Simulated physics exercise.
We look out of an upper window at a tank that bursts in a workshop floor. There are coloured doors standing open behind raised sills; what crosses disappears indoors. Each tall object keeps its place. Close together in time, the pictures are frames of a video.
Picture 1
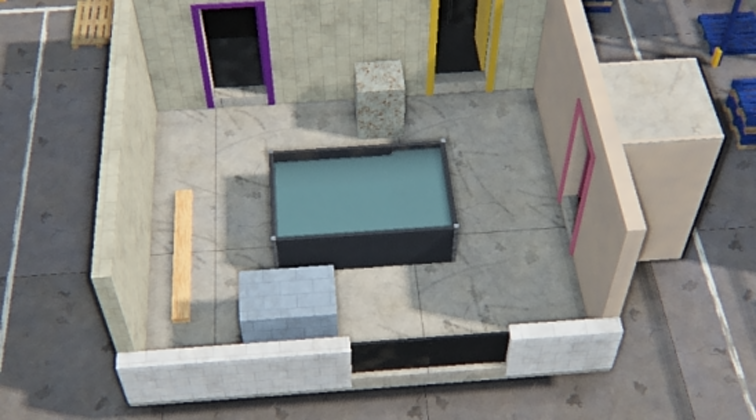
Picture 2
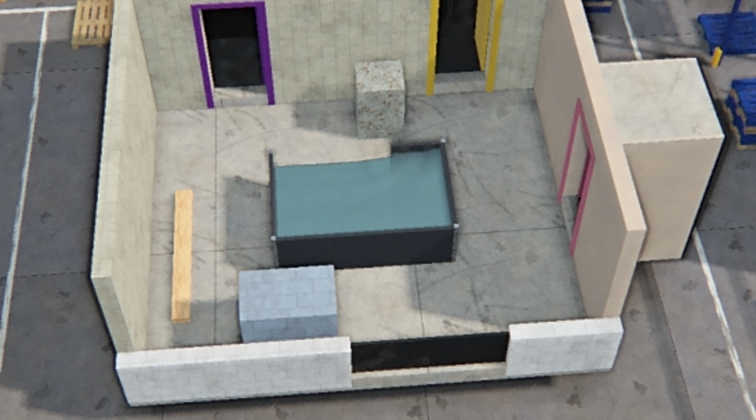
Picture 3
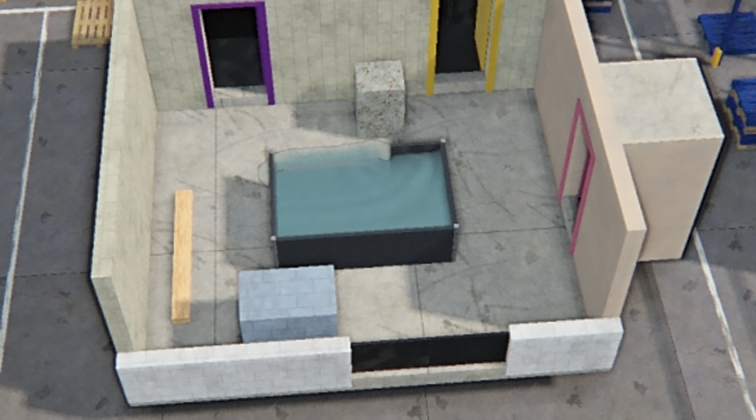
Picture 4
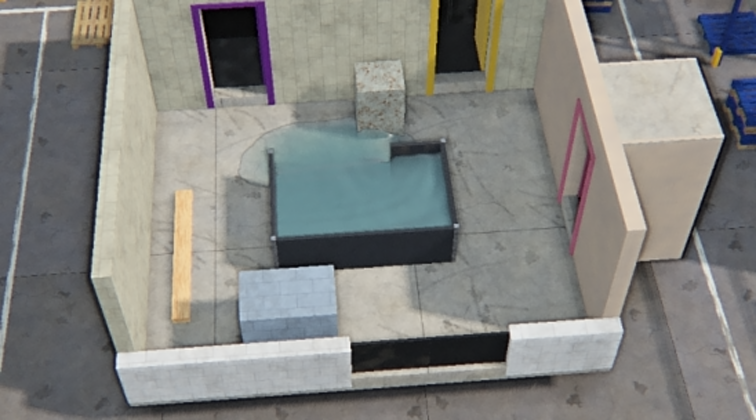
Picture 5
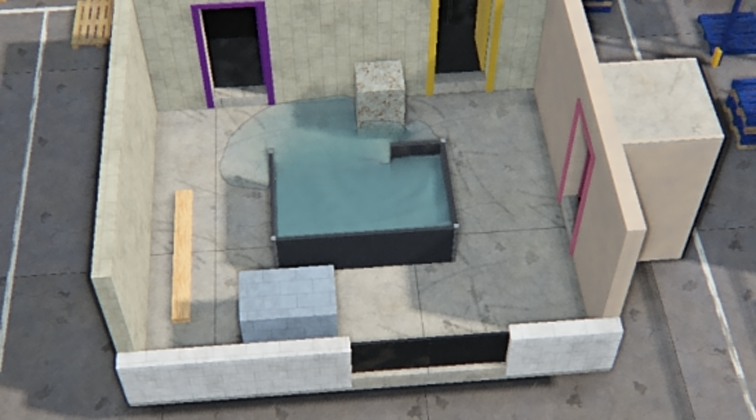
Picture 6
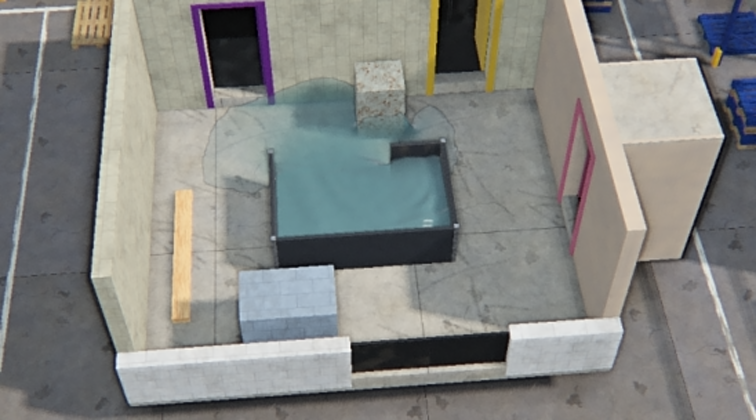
Water pours from the far side of a dark tank and spreads across the workshop floor around a speckled block.
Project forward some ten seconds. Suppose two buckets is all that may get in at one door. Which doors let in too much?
The yellow door is not swamped. The purple door is swamped. The pink door is not swamped.
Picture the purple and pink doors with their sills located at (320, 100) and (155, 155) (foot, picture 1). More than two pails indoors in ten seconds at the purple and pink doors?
First the purple door, which crosses the line, then the pink door, which crosses the line.
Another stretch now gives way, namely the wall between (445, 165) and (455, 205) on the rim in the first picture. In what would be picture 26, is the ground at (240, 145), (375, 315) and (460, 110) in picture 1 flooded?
The three spots, in order, are spared, inundated and inundated.
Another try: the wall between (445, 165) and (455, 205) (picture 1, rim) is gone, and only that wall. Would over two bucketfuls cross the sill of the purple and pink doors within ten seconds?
Well, the purple comes up short, and the pink crosses the threshold.
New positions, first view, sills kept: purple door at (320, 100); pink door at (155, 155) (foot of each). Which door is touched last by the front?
Result: The pink one.
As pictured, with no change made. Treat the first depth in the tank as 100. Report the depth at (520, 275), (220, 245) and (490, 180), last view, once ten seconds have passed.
First spot 10 %, second 12 %, third 10 %.
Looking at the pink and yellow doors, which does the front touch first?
Answer: The door marked yellow.
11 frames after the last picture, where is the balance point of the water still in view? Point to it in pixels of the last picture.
Close to (327, 167).
A moment on, water covers 35 % of the floor; the yellow door wet at the sill, nothing in, the purple door under two buckets in, the pink door not reached.
Next, water covers 45 % of the floor; the yellow door wet at the sill, nothing in, the purple door over two buckets in, the pink door not reached.
Then, water covers 75 % of the floor; the yellow door wet at the sill, nothing in, the purple door over two buckets in, the pink door wet at the sill, nothing in.
Later, water covers 100 % of the floor; the yellow door wet at the sill, nothing in, the purple door over two buckets in, the pink door wet at the sill, nothing in.
In the end, water covers 95 % of the floor; the yellow door wet at the sill, nothing in, the purple door over two buckets in, the pink door wet at the sill, nothing in.
